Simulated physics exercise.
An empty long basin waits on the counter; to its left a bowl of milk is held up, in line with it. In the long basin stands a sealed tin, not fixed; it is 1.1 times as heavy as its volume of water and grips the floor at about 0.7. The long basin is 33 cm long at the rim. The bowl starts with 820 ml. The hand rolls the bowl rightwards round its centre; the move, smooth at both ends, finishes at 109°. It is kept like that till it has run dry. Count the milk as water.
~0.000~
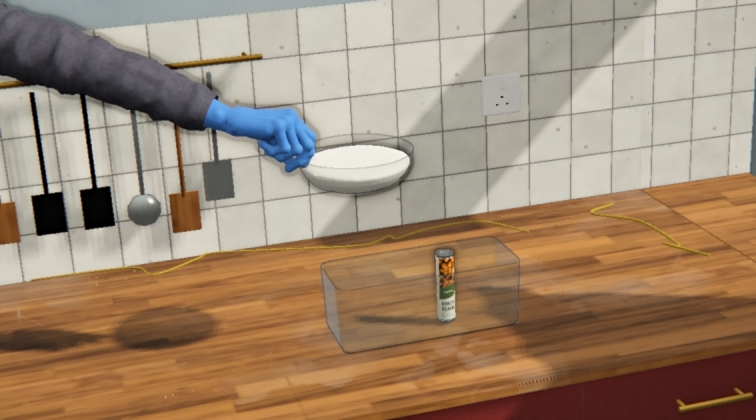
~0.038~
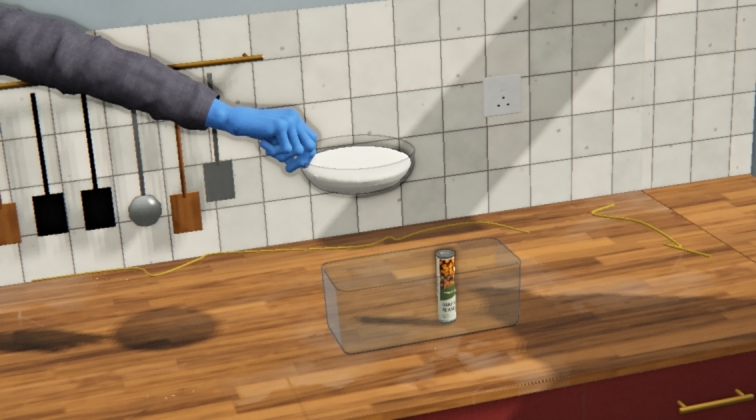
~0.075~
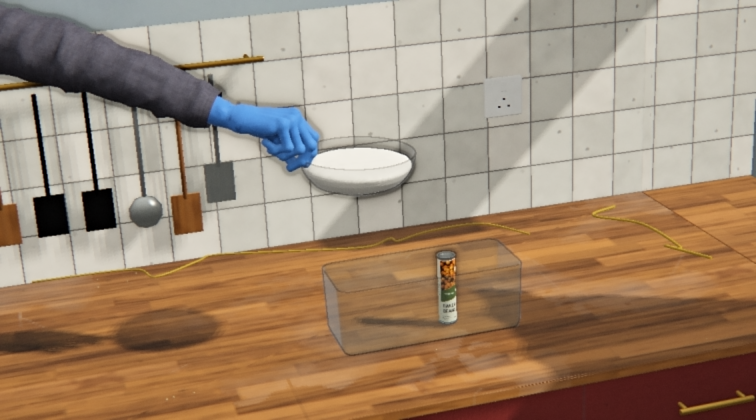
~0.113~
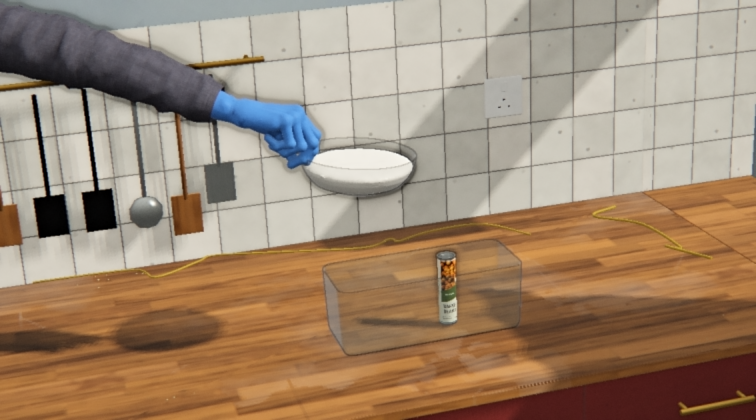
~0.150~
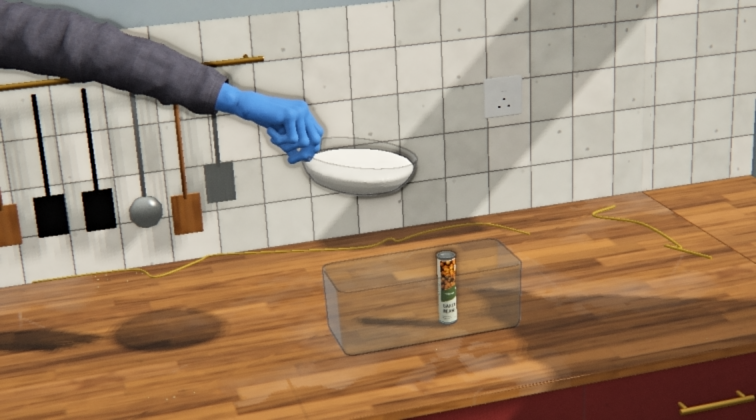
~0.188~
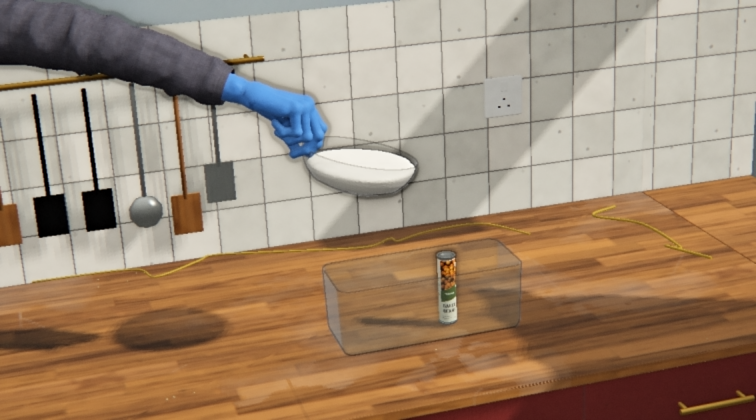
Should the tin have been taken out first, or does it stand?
It keeps standing.
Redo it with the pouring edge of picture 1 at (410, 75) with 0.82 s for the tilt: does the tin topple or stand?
Then it keeps standing.
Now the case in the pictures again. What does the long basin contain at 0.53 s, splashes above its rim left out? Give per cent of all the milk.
Near 16 in a hundred.
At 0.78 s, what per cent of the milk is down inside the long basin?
Some 88 per cent.
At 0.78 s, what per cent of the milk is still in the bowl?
Some 0 per cent.
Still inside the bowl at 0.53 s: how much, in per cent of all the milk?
Near 14 in a hundred.
After 0.53 s the tilt is 78° and 14 per cent is still to pour; the tin stands where it began.
After 0.78 s the tilt is 108° and 0 per cent is still to pour; the tin stands where it began.
After 1.04 s the tilt is 109° and 0 per cent is still to pour; the tin stands where it began.
After 1.32 s the tilt is 109° and 0 per cent is still to pour; the tin stands where it began.
In the end the tin stands where it began.
